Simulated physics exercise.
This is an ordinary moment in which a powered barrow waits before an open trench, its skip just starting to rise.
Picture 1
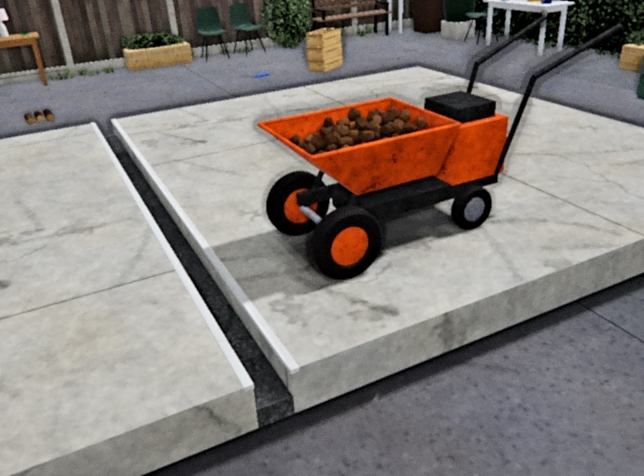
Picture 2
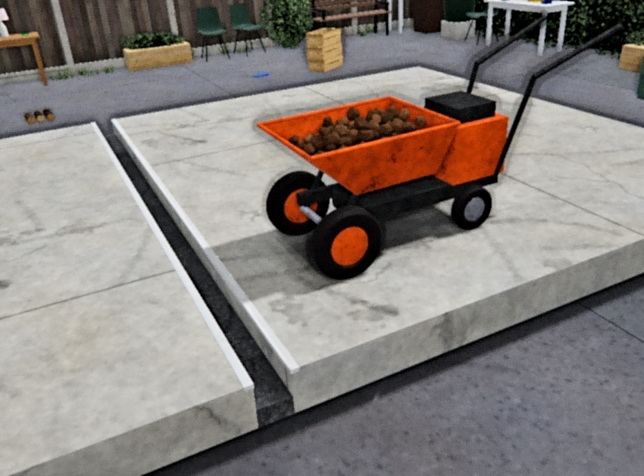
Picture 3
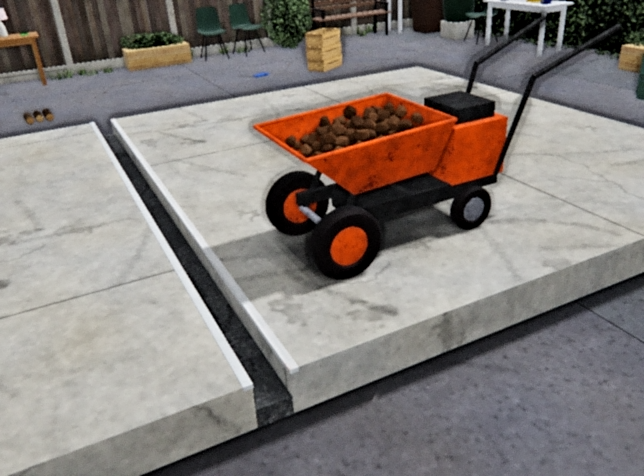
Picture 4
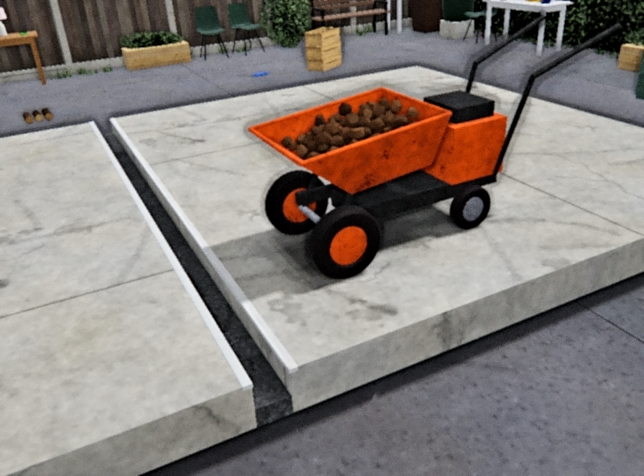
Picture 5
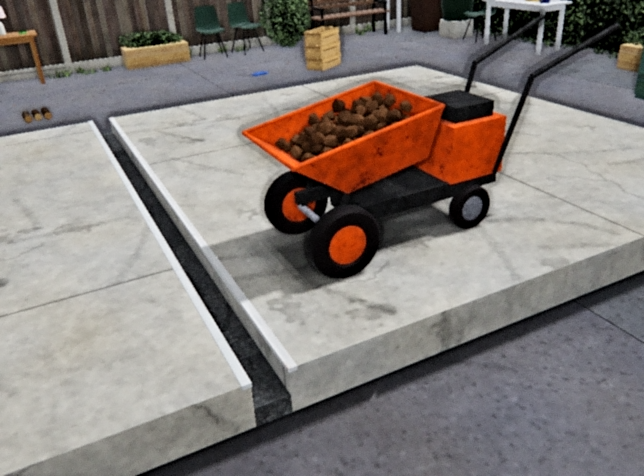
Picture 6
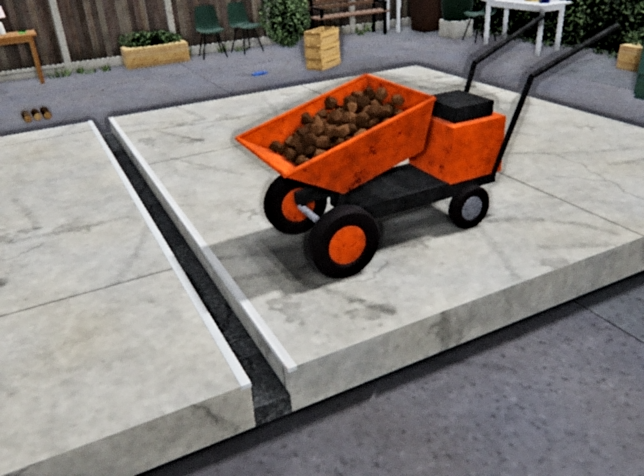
We see an orange powered barrow loaded with brown clods standing still on a pale slab beside a narrow trench; its skip, level at first, gradually tilts forward to the left, the rear rising and the front lip lowering.
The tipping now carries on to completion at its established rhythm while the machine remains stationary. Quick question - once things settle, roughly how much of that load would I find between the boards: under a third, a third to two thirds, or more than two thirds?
Watching that, the trench's share sits in the middle third, one-third to two-thirds of the load.
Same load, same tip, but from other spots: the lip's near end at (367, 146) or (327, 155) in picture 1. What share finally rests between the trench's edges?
Okay, so the first one ends at 40 % and the second at 50 %.
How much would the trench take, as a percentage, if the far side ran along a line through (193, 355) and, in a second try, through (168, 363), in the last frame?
About 80 and 100 per cent.
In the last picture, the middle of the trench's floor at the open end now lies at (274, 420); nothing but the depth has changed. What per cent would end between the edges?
That would give roughly 50 percent.
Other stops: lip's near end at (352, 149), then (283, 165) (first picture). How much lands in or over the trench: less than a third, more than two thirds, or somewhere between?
The middle third; then under a third.
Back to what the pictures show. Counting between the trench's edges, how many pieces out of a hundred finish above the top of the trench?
My figure is near 25 per cent.
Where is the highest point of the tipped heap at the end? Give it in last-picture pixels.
I'd put the summit somewhere around pixel (180, 288).
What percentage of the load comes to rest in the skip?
It comes out at some 0 in a hundred.
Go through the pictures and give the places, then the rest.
Lip of the skip at (311, 158), level; top of the load at (365, 129), clay clods; first edge of the trench at (268, 332); far edge at (225, 346), the trench under half as wide as the skip, and about as deep as wide, in the first frame.
Lip of the skip at (310, 159), level; top of the load at (364, 128), in the second frame.
Lip of the skip at (306, 161), tipped barely; top of the load at (371, 128), in the third frame.
Lip of the skip at (301, 164), tipped a little; top of the load at (367, 115), in the fourth frame.
Lip of the skip at (293, 169), tipped a little; top of the load at (375, 116), in the fifth frame.
Lip of the skip at (285, 176), tipped clearly; top of the load at (366, 116); first edge of the trench at (265, 330); far edge at (222, 345), in the sixth frame.
Soon, skip tipped steeply; all in the skip.
A while on, skip tipped right over; about two thirds in the skip; about a quarter in or heaped over the trench; a small part beyond it; a stray few falling.
Towards the end, skip tipped right over; a stray few in the skip; a stray few short of the trench; about half in or heaped over the trench; about half beyond it.
Finally, skip tipped right over; a stray few short of the trench; about half in or heaped over the trench; about half beyond it.
